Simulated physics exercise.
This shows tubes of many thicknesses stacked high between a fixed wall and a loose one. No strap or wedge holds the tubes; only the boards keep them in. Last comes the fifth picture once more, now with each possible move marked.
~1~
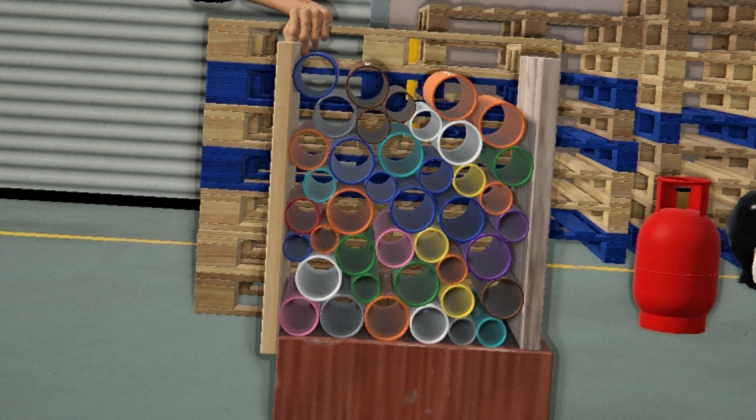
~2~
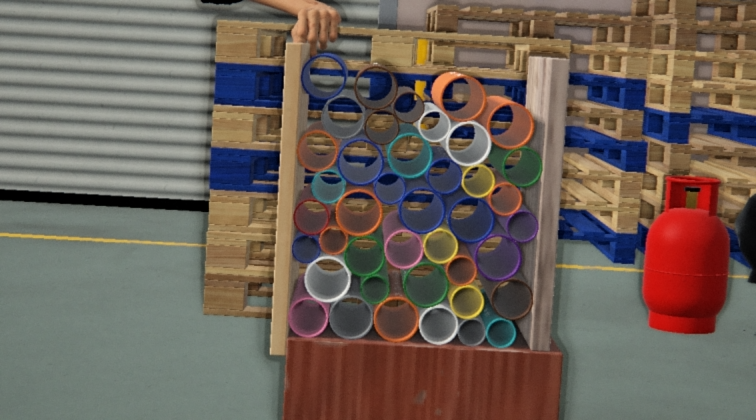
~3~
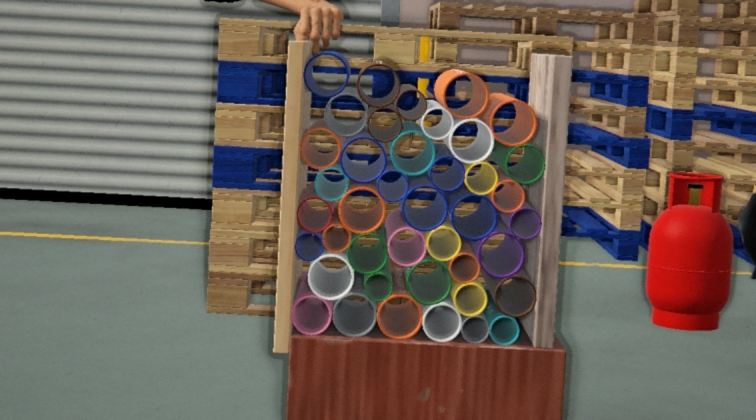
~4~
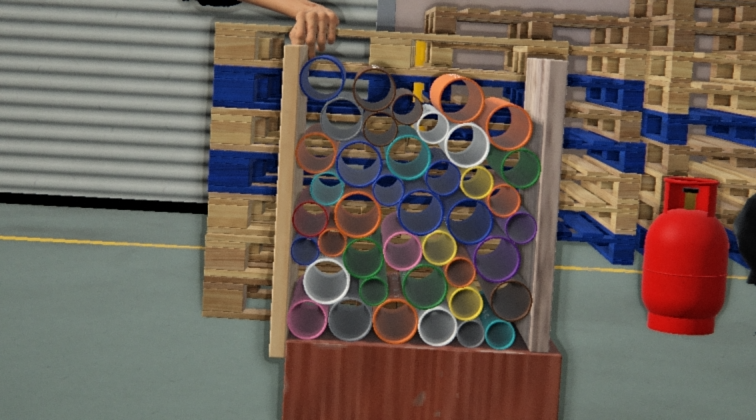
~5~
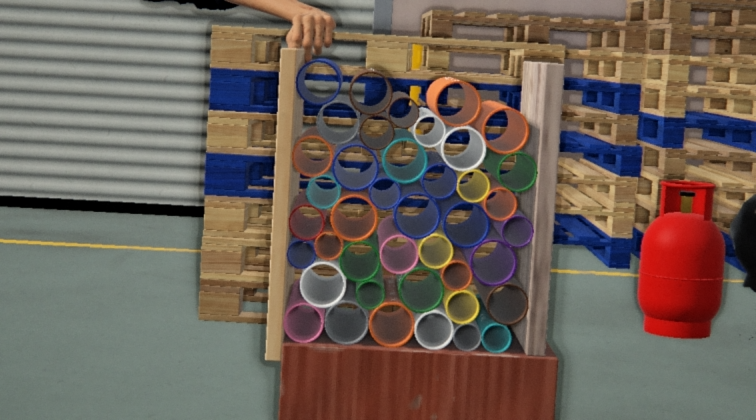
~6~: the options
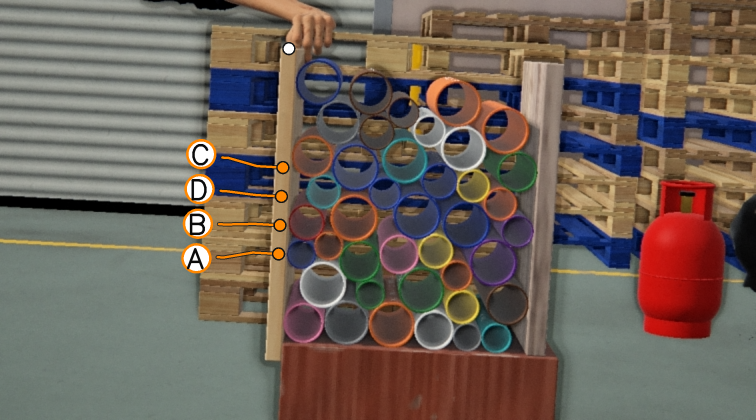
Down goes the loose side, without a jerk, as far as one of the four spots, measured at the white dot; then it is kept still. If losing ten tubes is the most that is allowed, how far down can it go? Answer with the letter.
It can be let down to A.
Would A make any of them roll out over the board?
Yes.
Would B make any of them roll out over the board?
At B: Yes.
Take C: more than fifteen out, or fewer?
Fewer than fifteen.
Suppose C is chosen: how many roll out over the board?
At C the number is one.
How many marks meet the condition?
Four of them.
On the marked copy, A at (279, 254); B at (280, 225); C at (283, 168); D at (281, 197); the white dot at (289, 49).
Following A. Soon after the start, top of the board (293, 136).
Later, top of the board (288, 230).
In the end, top of the board (287, 253), eight out over the board.
As for the rest, B about four out over the board; C one out over the board; D about four out over the board.
